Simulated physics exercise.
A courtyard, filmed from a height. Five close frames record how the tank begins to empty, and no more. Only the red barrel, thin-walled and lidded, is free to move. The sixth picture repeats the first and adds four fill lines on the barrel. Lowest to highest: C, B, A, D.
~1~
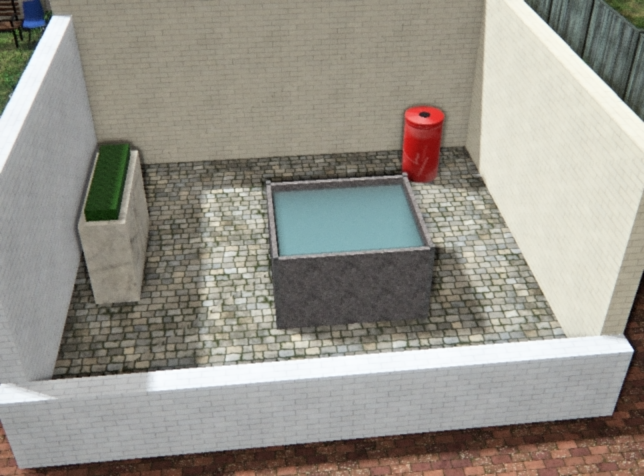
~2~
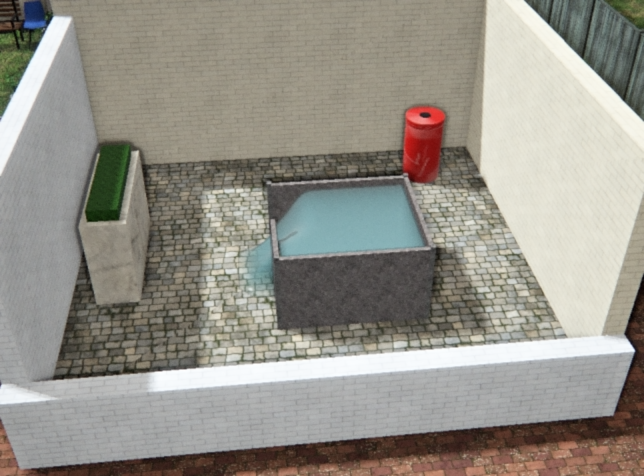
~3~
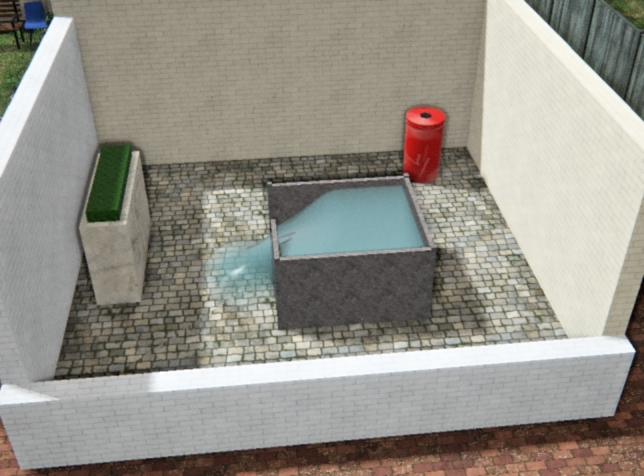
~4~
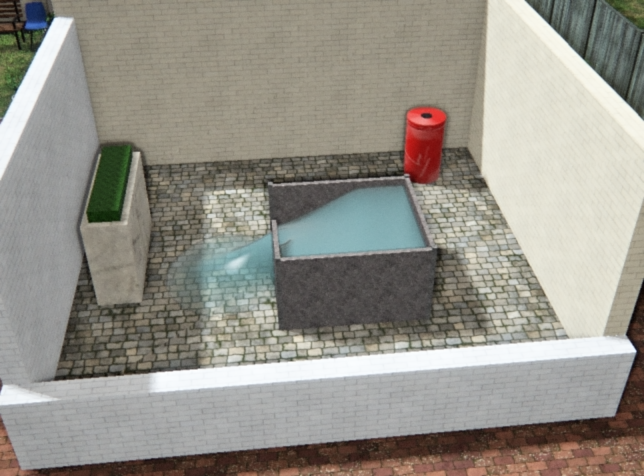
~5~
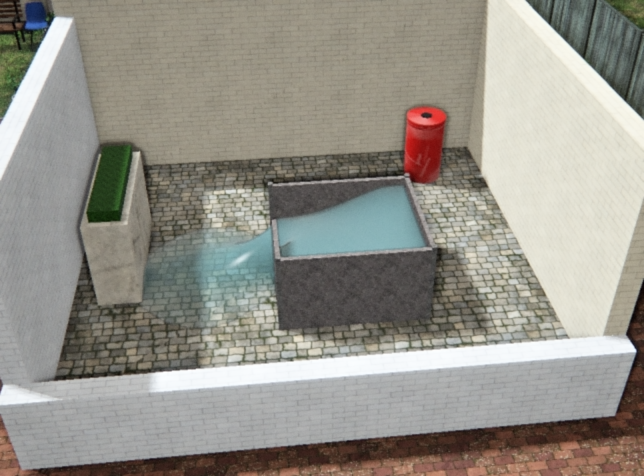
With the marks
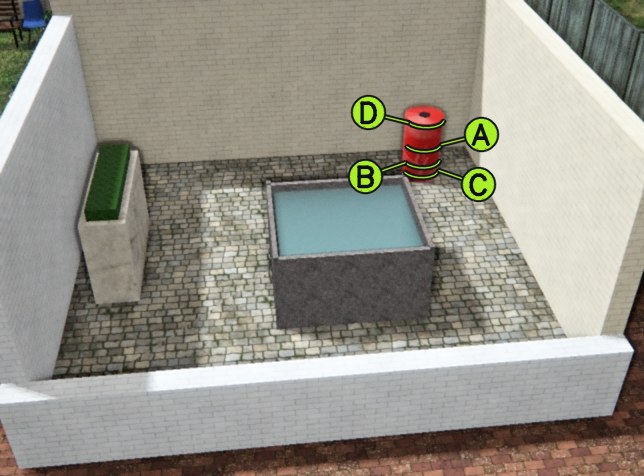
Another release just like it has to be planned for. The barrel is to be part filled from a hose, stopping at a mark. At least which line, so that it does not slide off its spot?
Choose C.
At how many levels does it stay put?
All four.
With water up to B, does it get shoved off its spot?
No.
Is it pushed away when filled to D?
No.
On the marked copy, A at (426, 151); B at (425, 167); C at (424, 177); D at (428, 127); from the bottom up C, B, A, D.
With A, it does not move.
With B, it does not move.
With C, it does not move.
With D, it does not move.
